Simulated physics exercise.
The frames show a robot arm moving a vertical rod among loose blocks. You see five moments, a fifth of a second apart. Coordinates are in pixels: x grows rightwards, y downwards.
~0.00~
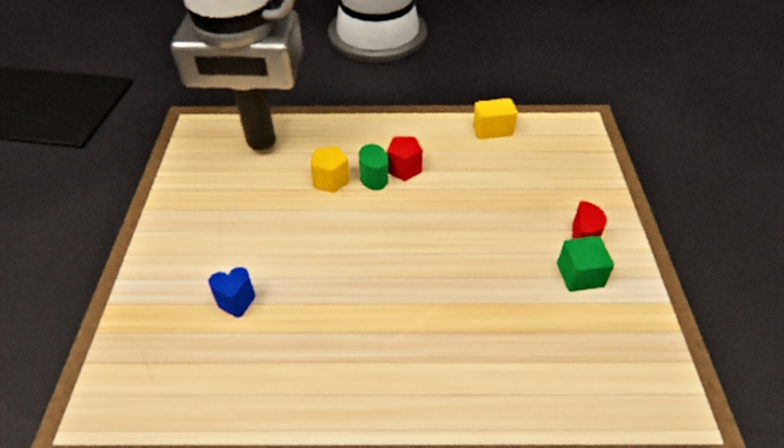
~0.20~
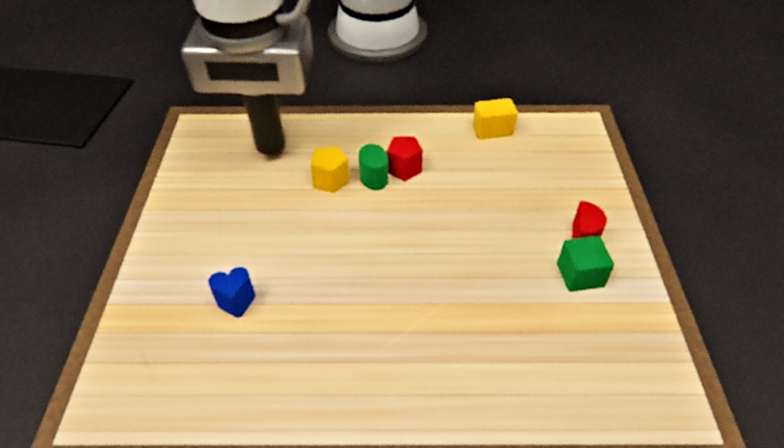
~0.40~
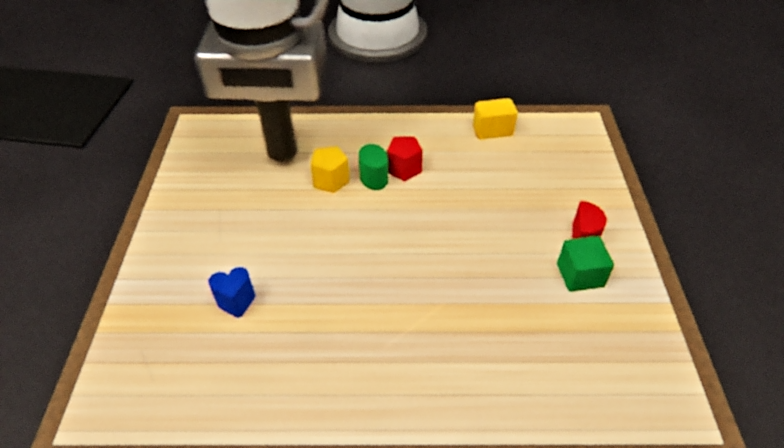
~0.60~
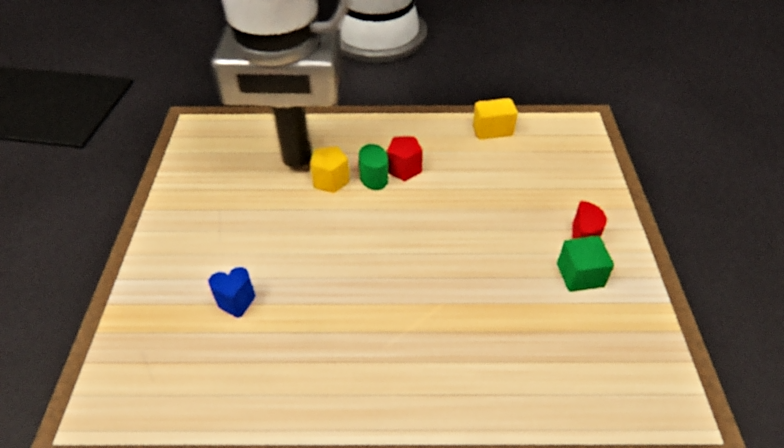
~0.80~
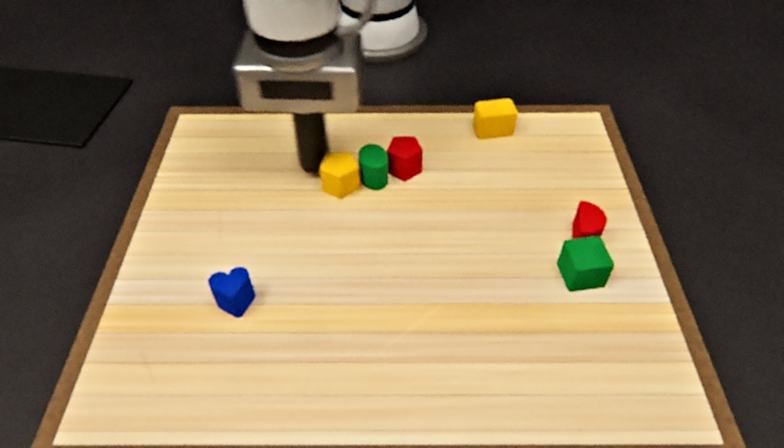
On a wooden board scattered with colored blocks, a robot arm moved its black rod a short way right and slightly nearer, then nudged the yellow pentagonal block toward the green one beside it.
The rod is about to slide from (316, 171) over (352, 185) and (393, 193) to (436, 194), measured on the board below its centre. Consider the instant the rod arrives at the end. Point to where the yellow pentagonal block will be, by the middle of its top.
I'd say the yellow pentagonal block ends with its top centre at (377, 193).
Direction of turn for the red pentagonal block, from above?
It rotates counterclockwise.
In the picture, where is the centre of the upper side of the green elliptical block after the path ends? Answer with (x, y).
Around (452, 150).
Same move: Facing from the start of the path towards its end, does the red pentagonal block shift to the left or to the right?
Facing from start to end, it will go to the left.
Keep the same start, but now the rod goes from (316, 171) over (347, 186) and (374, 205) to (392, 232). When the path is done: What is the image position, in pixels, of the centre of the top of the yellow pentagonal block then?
I'd say the yellow pentagonal block ends with its top centre at (402, 235).
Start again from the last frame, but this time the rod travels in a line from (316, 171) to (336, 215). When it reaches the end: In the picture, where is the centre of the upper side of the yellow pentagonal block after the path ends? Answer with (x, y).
Around pixel (362, 177).
The first path, step by step. One third of the way, rod (352, 177); yellow pentagonal block (364, 183), turned 45° clockwise; green elliptical block (382, 157), turned 30° anticlockwise; red pentagonal block (408, 145).
Two thirds of the way, rod (393, 185); yellow pentagonal block (377, 193), turned 85° clockwise; green elliptical block (420, 156), turned 75° anticlockwise; red pentagonal block (427, 137), turned 35° anticlockwise.
At the end, rod (437, 186); yellow pentagonal block (377, 193), turned 85° clockwise; green elliptical block (452, 150), turned 120° anticlockwise; red pentagonal block (431, 134), turned 60° anticlockwise.
